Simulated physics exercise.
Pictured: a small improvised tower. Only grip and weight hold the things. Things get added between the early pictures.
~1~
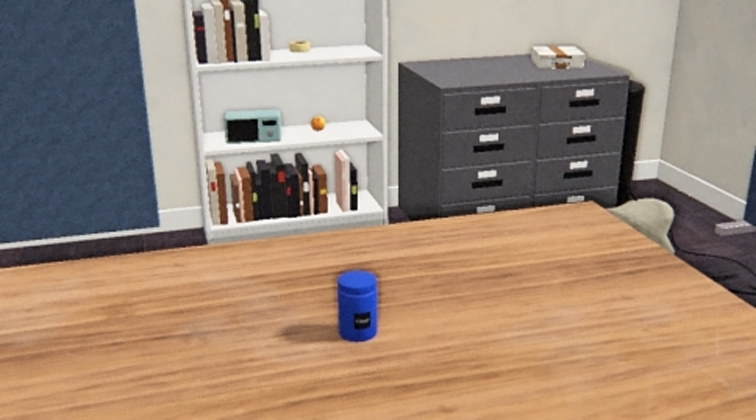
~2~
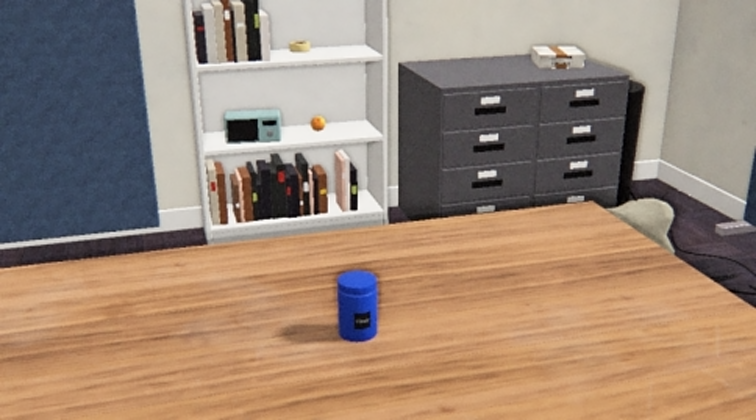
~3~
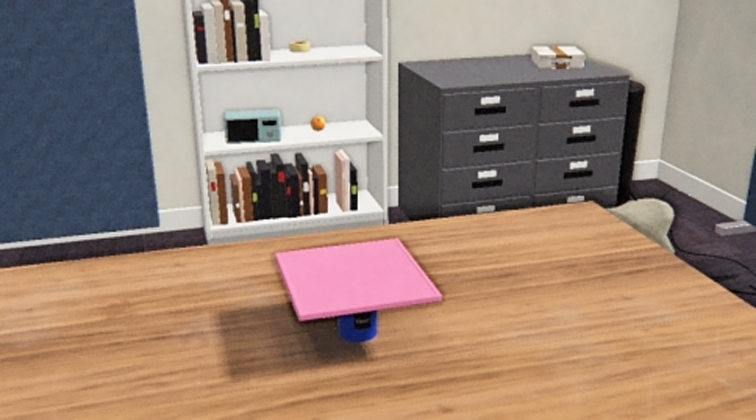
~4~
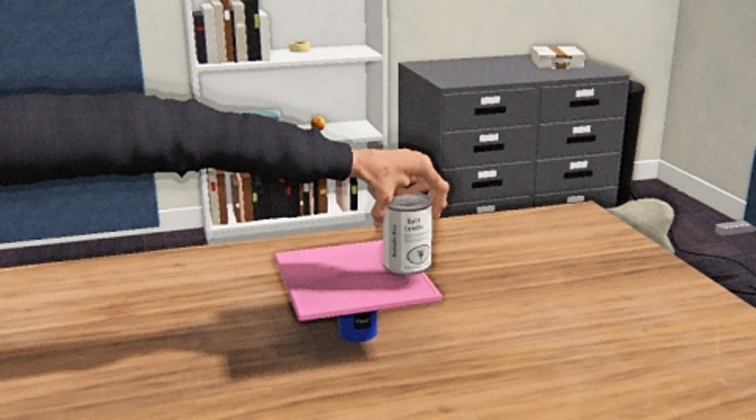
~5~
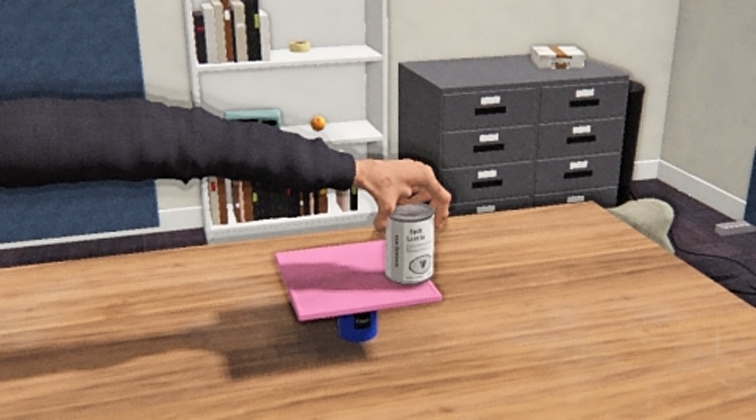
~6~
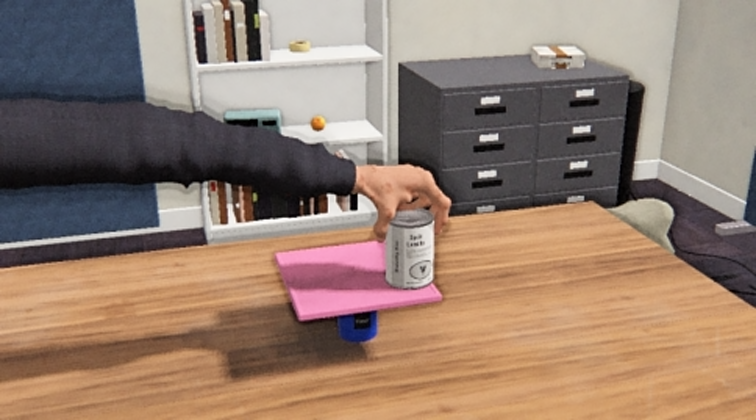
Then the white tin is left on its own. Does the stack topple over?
Yes - my guess is the stack will not be secure.
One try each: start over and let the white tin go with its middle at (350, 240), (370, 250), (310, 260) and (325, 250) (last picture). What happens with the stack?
The first time it stays standing, the second time it stays standing, the third time it collapses, and the fourth time it collapses.
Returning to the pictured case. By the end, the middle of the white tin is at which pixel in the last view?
End spot: Near (466, 312).
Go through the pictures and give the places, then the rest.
The last thing is not in view yet; blue jar (358, 306), in the first picture.
The last thing is not in view yet; blue jar (358, 306), in the second picture.
The last thing is not in view yet, in the third picture.
On its way; white tin (407, 233), in the fourth picture.
On its way; white tin (409, 243), in the fifth picture.
Set down, still held; white tin (409, 248), in the sixth picture.
Then, 0.30 s past the last view, white tin now fallen; pink lid rocked 48° from its first pose.
Then, 0.40 s past the last view, pink lid rocked 68° from its first pose.
Then, 0.60 s past the last view, pink lid on its side.
Then, 0.80 s past the last view, pink lid now fallen.
Finally, fallen, white tin and pink lid; blue jar still in place. Final places as the last picture's camera would see them, white tin near (466, 312). The stack gives way.
